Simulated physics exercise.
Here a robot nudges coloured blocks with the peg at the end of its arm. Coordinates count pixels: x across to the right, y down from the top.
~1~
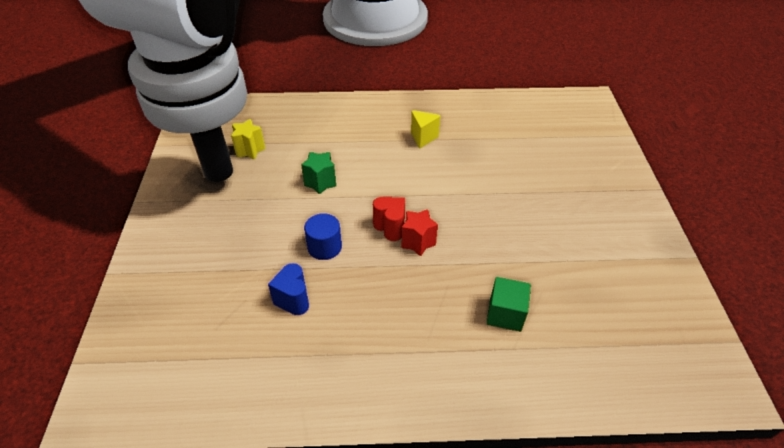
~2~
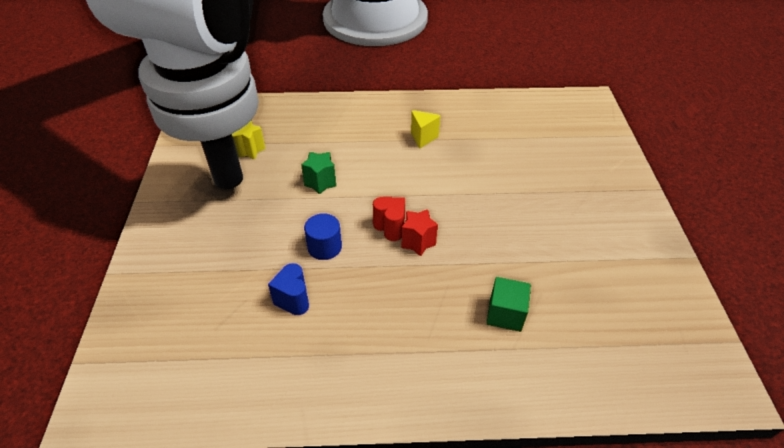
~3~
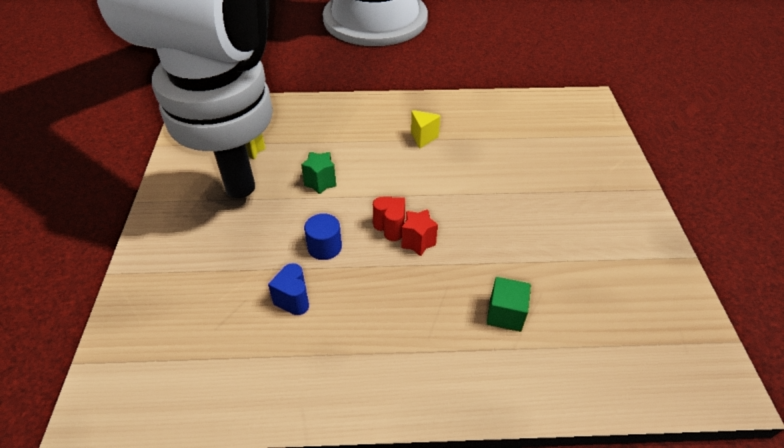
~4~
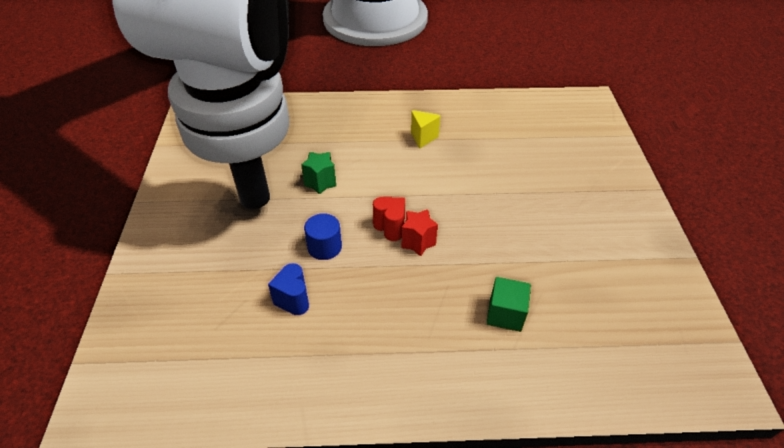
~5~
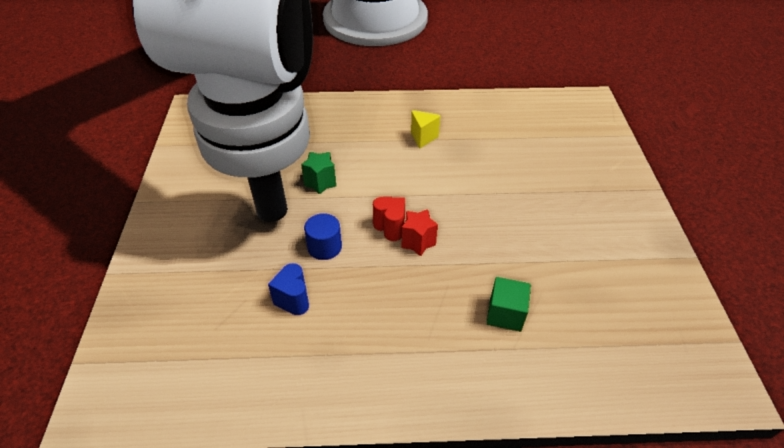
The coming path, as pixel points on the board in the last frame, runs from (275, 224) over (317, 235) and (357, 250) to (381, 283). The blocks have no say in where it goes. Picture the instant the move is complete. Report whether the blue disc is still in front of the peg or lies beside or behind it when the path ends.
Still leading.
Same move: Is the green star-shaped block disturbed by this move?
The answer is that it remains undisturbed.
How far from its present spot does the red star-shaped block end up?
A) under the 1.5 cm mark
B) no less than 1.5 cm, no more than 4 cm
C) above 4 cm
A: Under the 1.5 cm mark.
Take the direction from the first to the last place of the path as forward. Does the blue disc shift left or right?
Its shift is rightward.
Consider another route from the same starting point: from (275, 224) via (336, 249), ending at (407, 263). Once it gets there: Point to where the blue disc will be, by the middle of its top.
At (414, 270).
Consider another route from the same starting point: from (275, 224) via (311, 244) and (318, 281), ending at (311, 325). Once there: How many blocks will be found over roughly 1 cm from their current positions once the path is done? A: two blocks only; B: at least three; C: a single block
Correct choice: A.
The first path, step by step. One third of the way, peg at (317, 223); blue disc at (336, 233).
Two thirds of the way, peg at (358, 239); blue disc at (365, 256).
At the end, peg at (381, 271); green star-shaped block still; blue disc at (376, 292); red heart-shaped block still; red star-shaped block still.
